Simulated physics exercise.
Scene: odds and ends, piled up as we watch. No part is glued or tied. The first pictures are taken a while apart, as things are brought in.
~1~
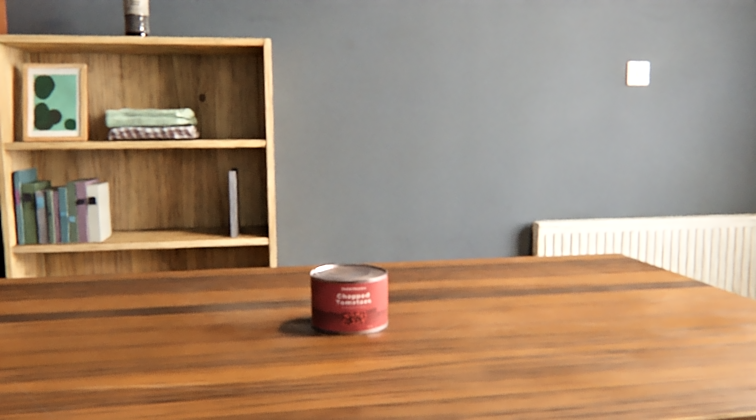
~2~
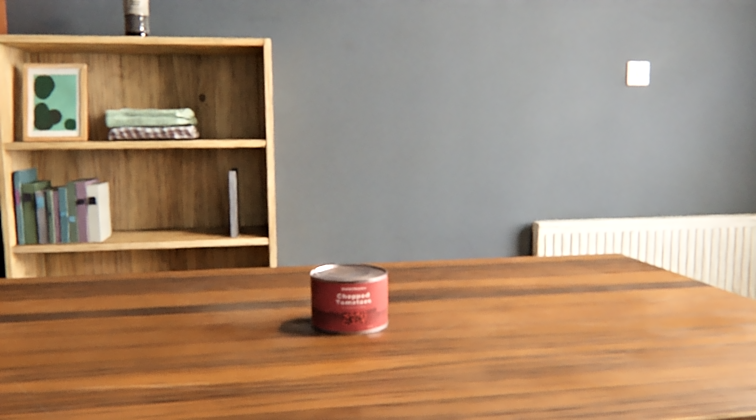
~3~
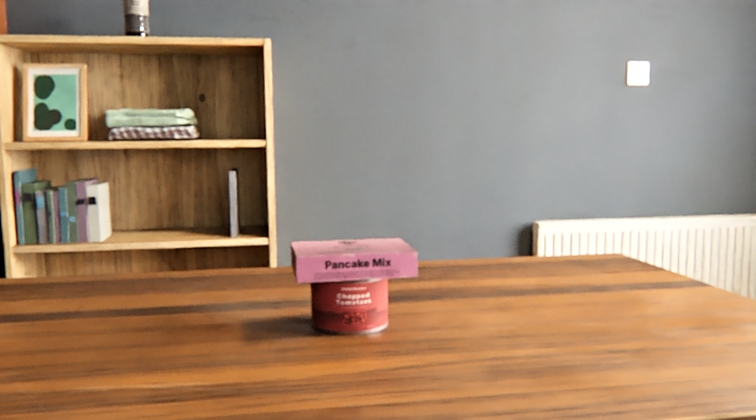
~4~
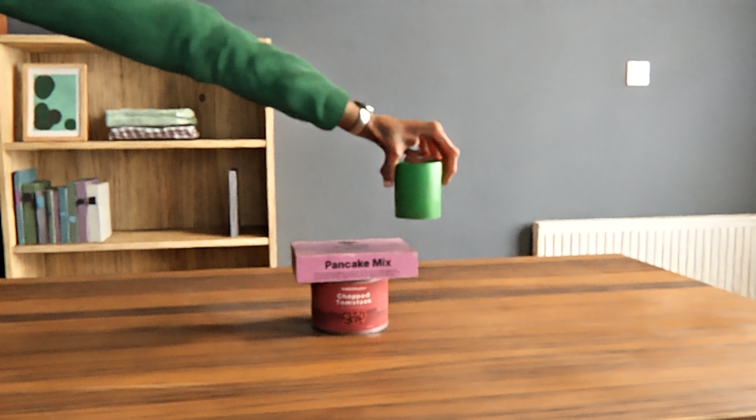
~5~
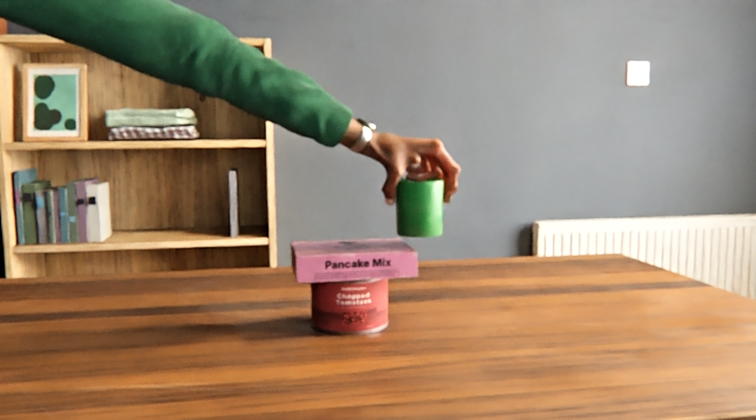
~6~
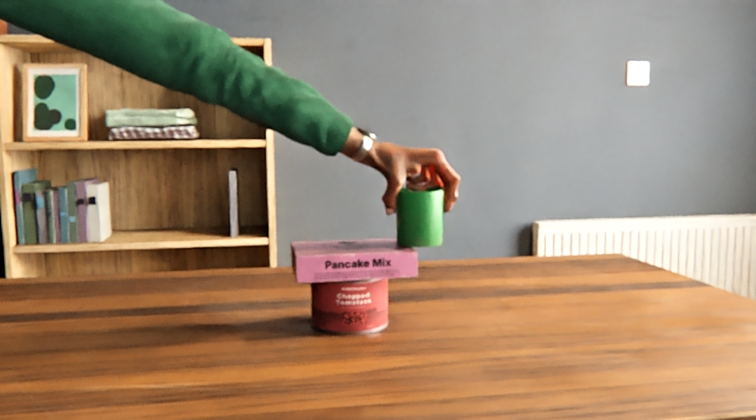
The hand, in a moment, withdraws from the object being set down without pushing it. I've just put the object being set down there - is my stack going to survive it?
No, your stack comes down.
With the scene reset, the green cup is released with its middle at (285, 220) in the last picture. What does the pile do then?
Topples.
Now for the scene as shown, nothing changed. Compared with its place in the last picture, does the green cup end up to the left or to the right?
Pretty clearly in the rightward direction.
Then, 0.30 s on from there, green cup now fallen.
Then, 0.40 s on from there, things are still on the move.
In the end, fallen, green cup; the other 2 unmoved. At the end, from the last picture's camera, green cup near (461, 295). The pile gives way.
